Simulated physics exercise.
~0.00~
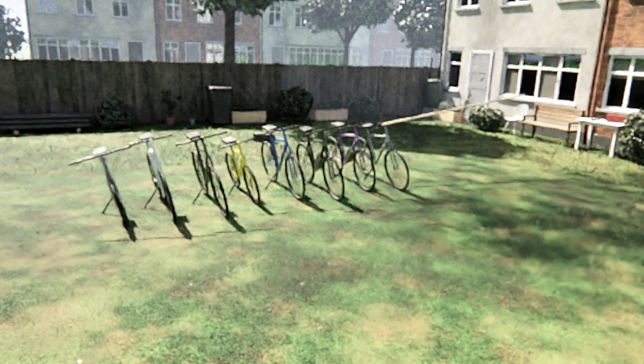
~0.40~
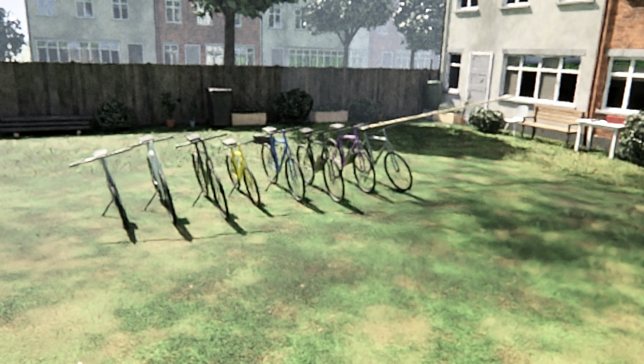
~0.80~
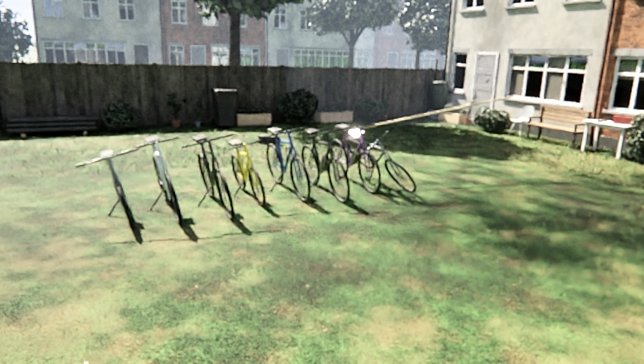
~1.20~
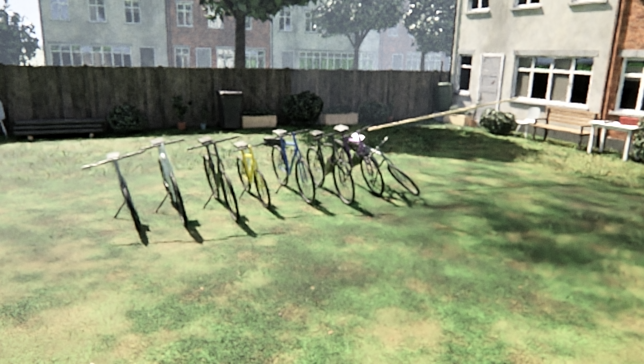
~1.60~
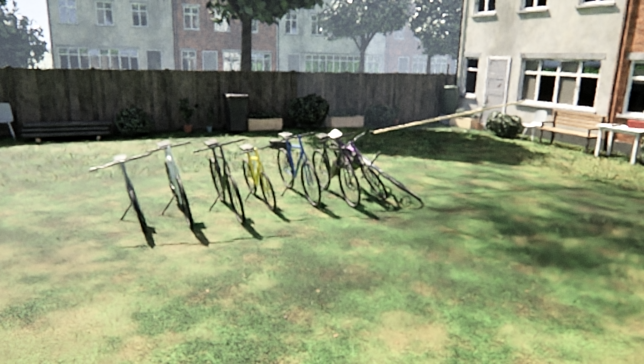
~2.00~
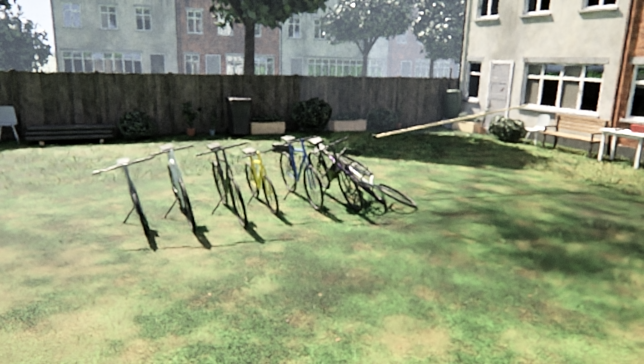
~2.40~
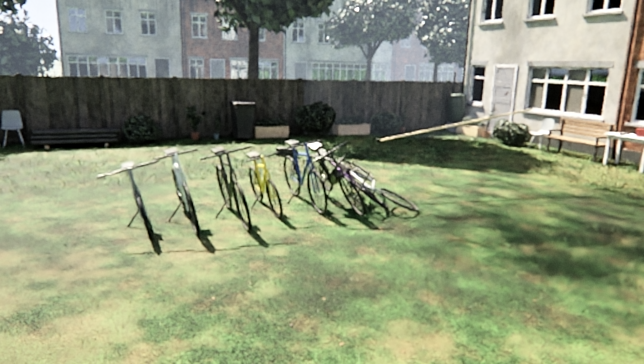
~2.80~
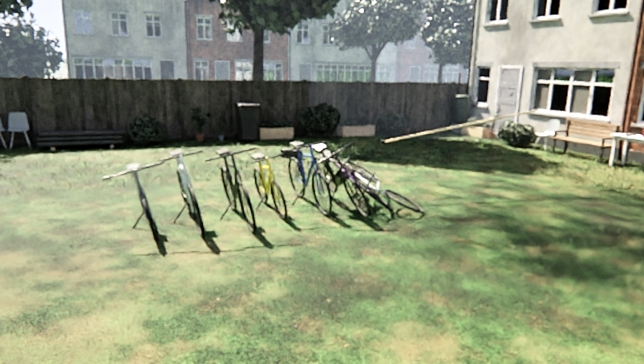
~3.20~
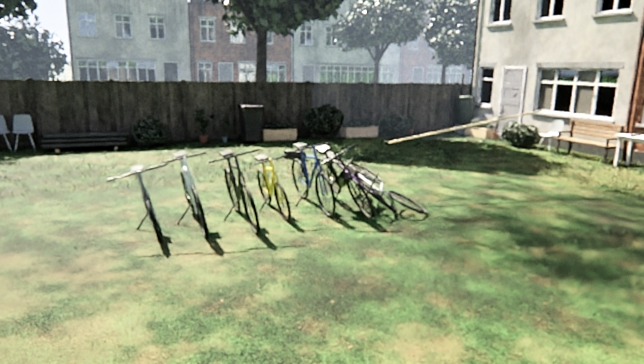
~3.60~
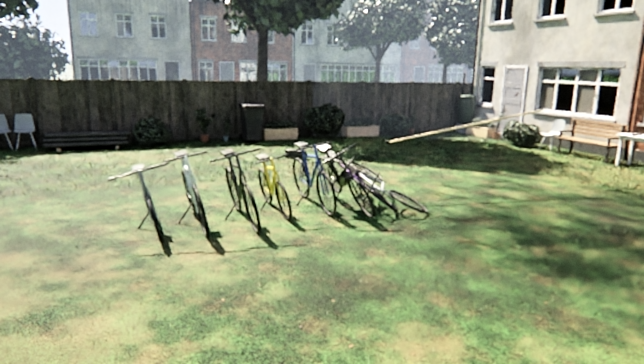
On a lawn, the rightmost bicycles topple left against their neighbours while the blue one stays standing.
